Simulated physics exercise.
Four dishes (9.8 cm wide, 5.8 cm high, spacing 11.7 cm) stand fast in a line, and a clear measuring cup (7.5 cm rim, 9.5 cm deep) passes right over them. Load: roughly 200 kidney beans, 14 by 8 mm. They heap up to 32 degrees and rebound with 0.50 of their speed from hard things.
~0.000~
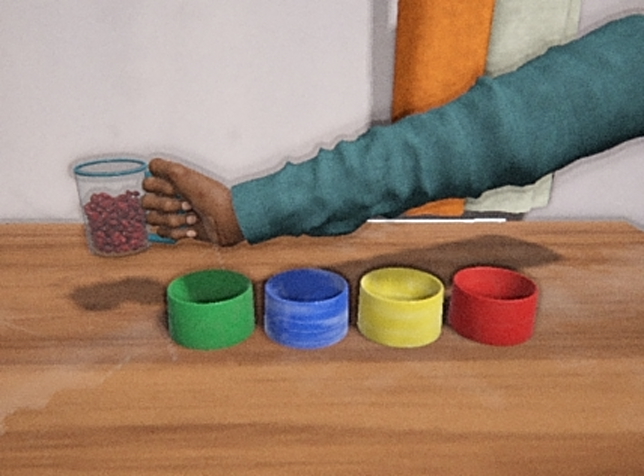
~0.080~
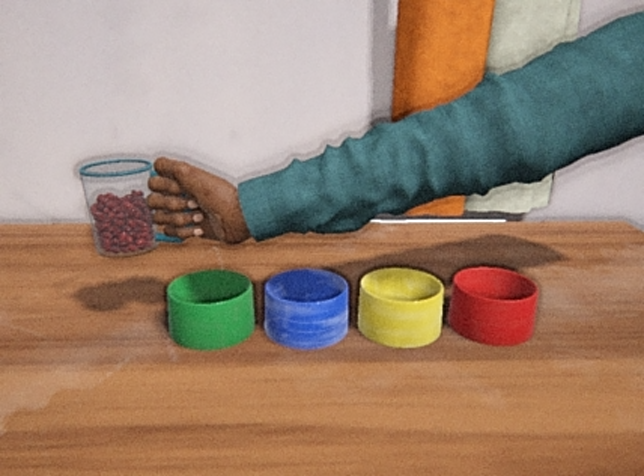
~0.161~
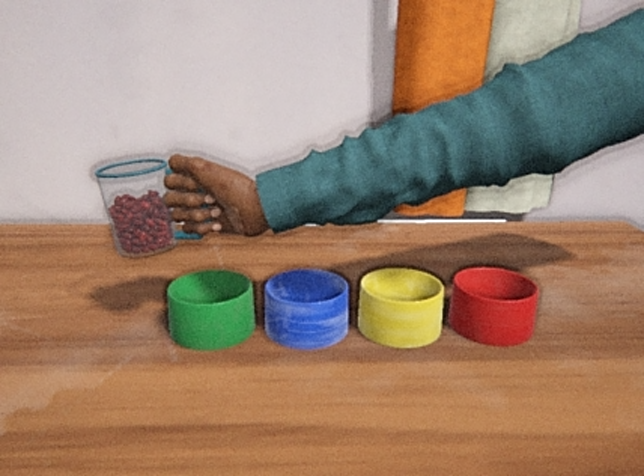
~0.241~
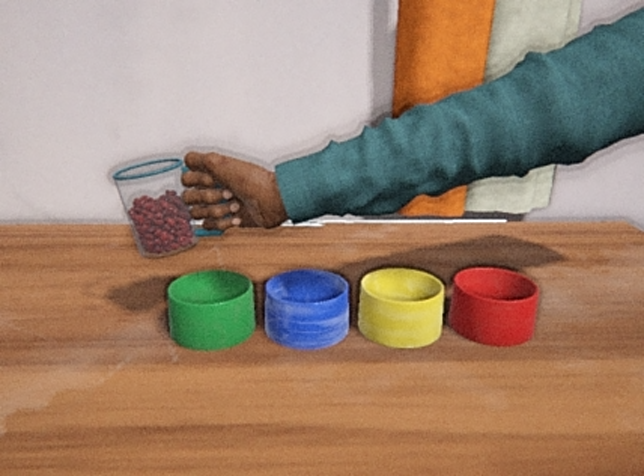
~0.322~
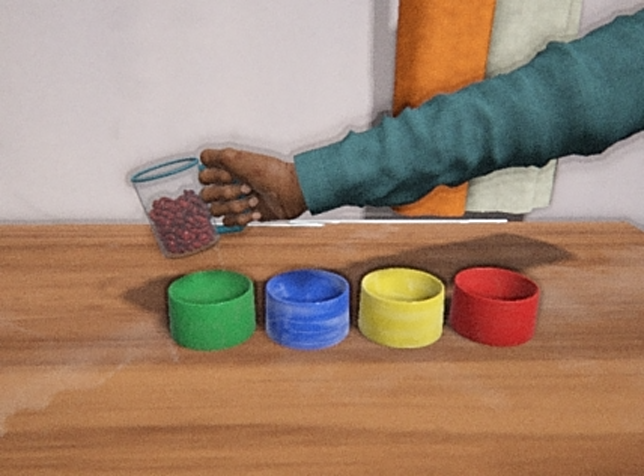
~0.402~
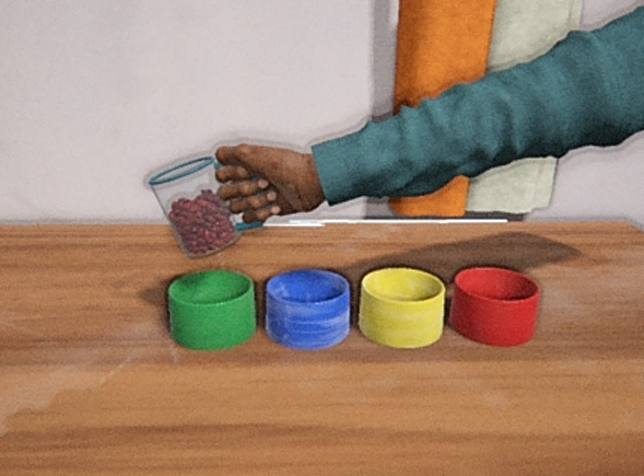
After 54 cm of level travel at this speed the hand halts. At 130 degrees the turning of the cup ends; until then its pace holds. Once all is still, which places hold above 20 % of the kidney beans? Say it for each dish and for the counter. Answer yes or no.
Red: Yes, blue: No, green: No, yellow: No, counter: No.
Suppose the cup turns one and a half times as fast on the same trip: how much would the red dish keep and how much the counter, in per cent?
In that case red 10, counter 20.
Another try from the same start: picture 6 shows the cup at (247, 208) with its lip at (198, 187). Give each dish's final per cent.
Red 100; blue 0; green 0; yellow 0.
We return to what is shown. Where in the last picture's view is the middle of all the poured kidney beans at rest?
At about (497, 309).
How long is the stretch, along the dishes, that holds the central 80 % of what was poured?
About 6 cm.
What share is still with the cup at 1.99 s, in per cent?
Roughly 95 per cent.
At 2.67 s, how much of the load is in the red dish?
Near 100 per cent so far.
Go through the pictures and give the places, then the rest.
The first picture shows cup at (116, 208), tilt 0 degrees, lip at (77, 167), moved 0.0 cm; middle of the pieces at (117, 220); green dish at (210, 286); blue dish at (307, 285); yellow dish at (402, 285); red dish at (495, 284).
The second picture shows cup at (123, 208), tilt 1 degrees, lip at (82, 168), moved 0.7 cm; middle of the pieces at (124, 220).
The third picture shows cup at (140, 208), tilt 5 degrees, lip at (98, 171), moved 2.7 cm; middle of the pieces at (143, 221).
The fourth picture shows cup at (159, 208), tilt 10 degrees, lip at (115, 174), moved 4.8 cm; middle of the pieces at (162, 221).
The fifth picture shows cup at (179, 209), tilt 14 degrees, lip at (133, 177), moved 7.0 cm; middle of the pieces at (183, 221).
The sixth picture shows cup at (198, 208), tilt 19 degrees, lip at (151, 181), moved 9.1 cm; middle of the pieces at (202, 220); green dish at (211, 287); blue dish at (308, 286); yellow dish at (403, 285); red dish at (497, 284). Its pace works out near 55 degrees a second; the hand travels 27 cm a second.
After 1.36 s, tilt 70 degrees; cup holds 100 %.
After 1.99 s, tilt 105 degrees; cup holds 95 %.
After 2.67 s, tilt 130 degrees; cup holds 0 %, red 100 %.
At rest (3.0 s), red 100 %, blue 0 %, green 0 %, yellow 0 %, counter 0 %.
